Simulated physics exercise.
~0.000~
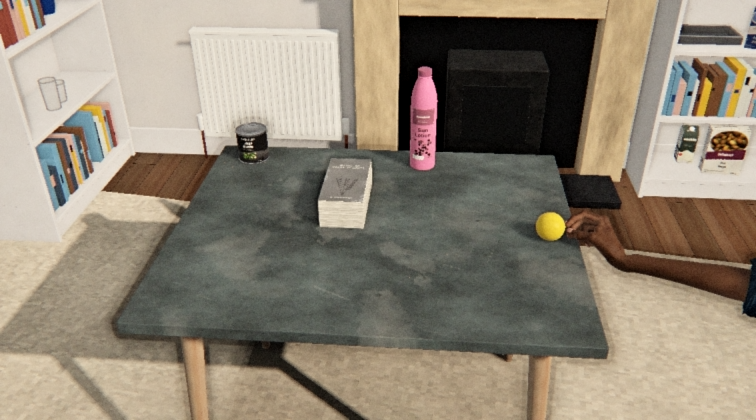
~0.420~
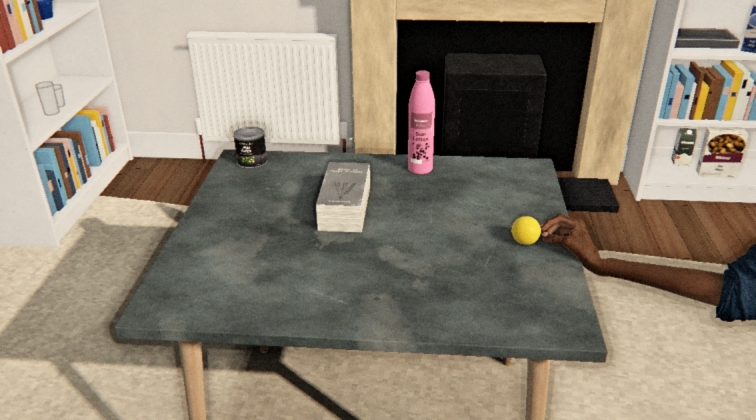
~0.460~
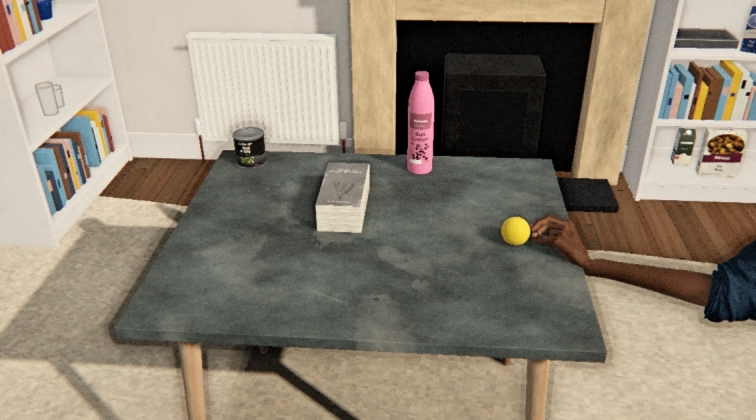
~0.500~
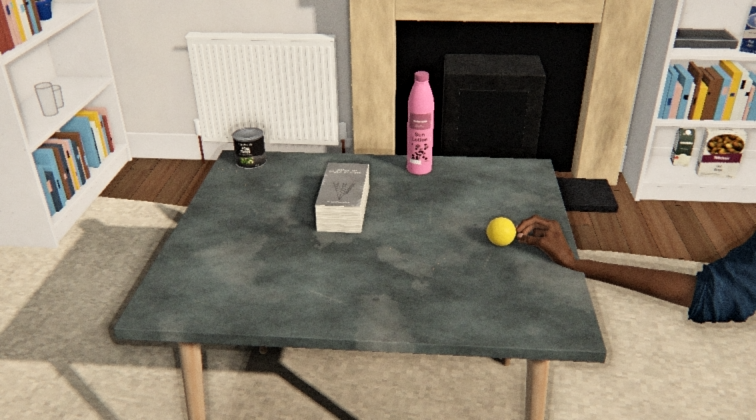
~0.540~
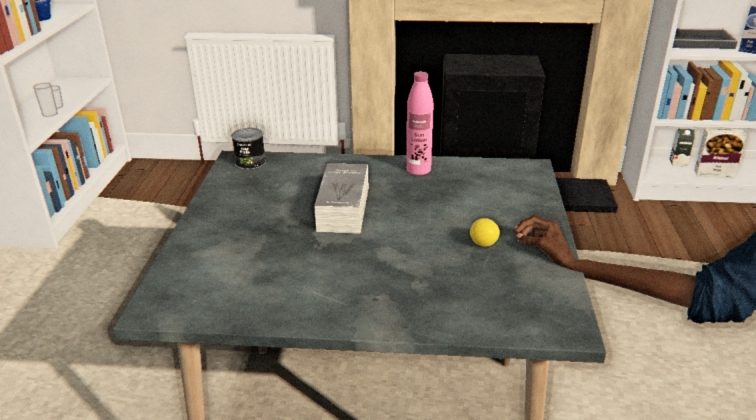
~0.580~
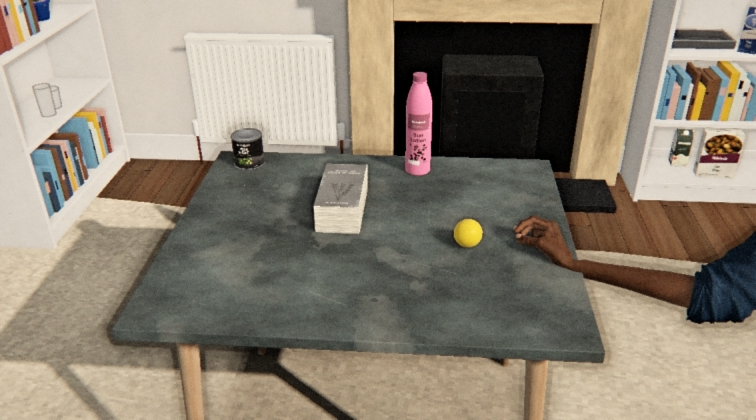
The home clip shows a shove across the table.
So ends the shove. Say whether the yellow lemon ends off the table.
I predict it will be down off the table.
After 0.88 s, yellow lemon shifted well along near (352, 237).
After 1.38 s, yellow lemon shifted well along near (174, 242).
After 1.78 s, yellow lemon now off the table.
In the end (2.0 s), off the table, yellow lemon.
